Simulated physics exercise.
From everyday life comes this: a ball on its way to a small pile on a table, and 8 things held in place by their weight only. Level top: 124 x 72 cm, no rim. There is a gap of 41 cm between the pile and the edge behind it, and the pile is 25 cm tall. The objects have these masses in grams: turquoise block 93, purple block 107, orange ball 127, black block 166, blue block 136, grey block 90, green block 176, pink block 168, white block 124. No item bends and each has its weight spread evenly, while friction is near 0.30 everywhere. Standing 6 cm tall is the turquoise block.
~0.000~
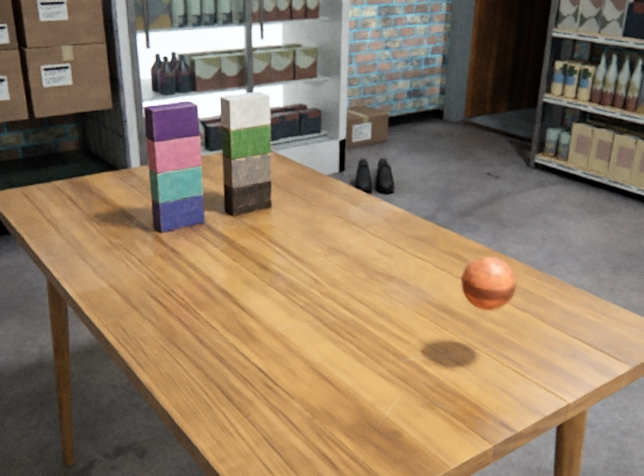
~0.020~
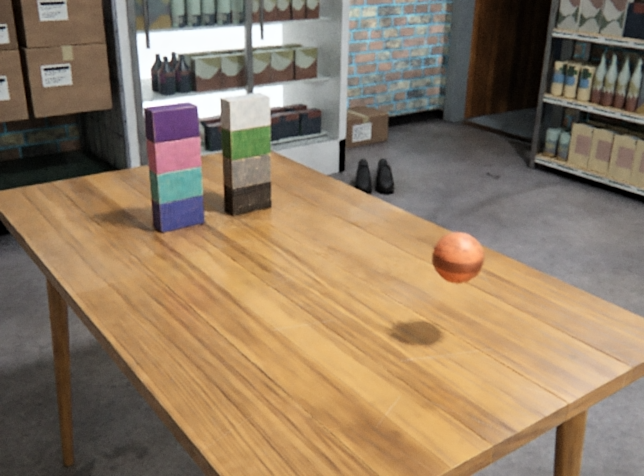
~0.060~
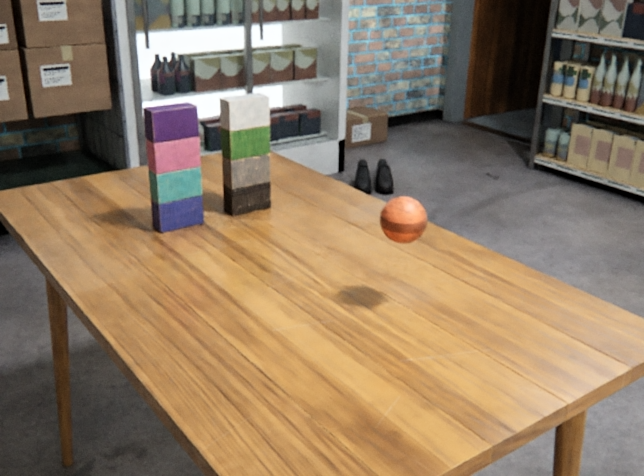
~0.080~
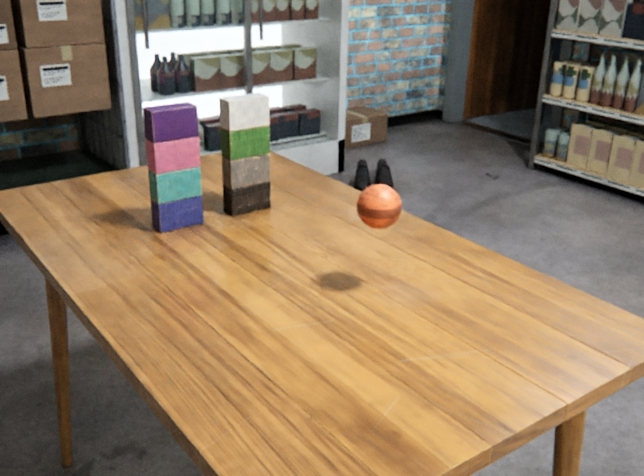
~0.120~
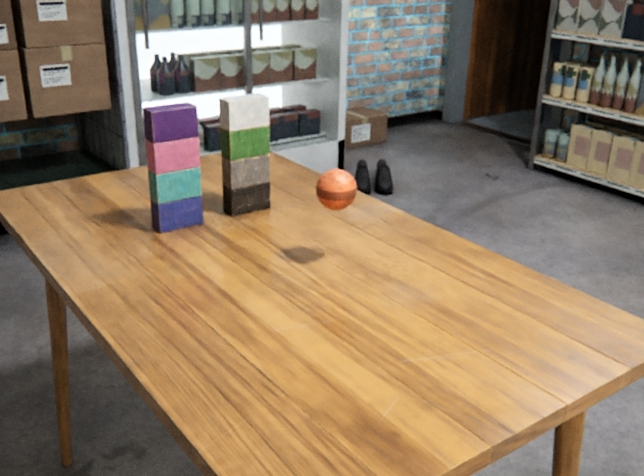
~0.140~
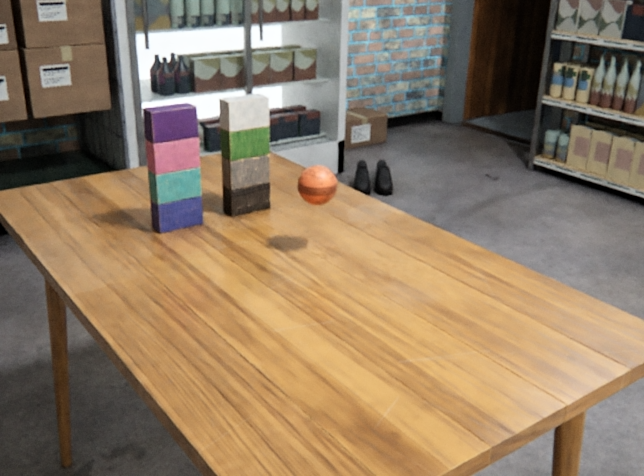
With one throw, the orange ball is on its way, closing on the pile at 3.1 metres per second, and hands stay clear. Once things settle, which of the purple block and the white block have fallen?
The purple block has not fallen. The white block has fallen.
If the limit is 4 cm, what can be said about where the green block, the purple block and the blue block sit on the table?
Well, the green block winds up somewhere else; the purple block remains where it was; and the blue block remains where it was.
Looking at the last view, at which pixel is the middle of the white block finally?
It comes to a stop close to (268, 206).
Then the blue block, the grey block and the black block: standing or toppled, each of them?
Final state - blue block: Remains on its base; grey block: Goes over; black block: Remains on its base.
After 0.24 s, orange ball near (263, 191); white block 9° off upright near (244, 110); grey block 5° off upright; black block 4° off upright.
After 0.34 s, orange ball near (259, 187); white block 37° off upright near (249, 124); green block 39° off upright; grey block moved 10 cm.
After 0.44 s, orange ball near (257, 184); white block on its side near (259, 174); green block on its side; grey block 8° off upright.
After 0.64 s, orange ball near (257, 178); white block on its side near (268, 205); grey block on its side; green block on its side.
In the end (1.5 s), toppled on the table, grey block, green block and white block; not toppled but over 4 cm from the start, black block; the other 4 under 4 cm from the start. At the end, from the last picture's camera, purple block near (171, 123), white block near (268, 205).
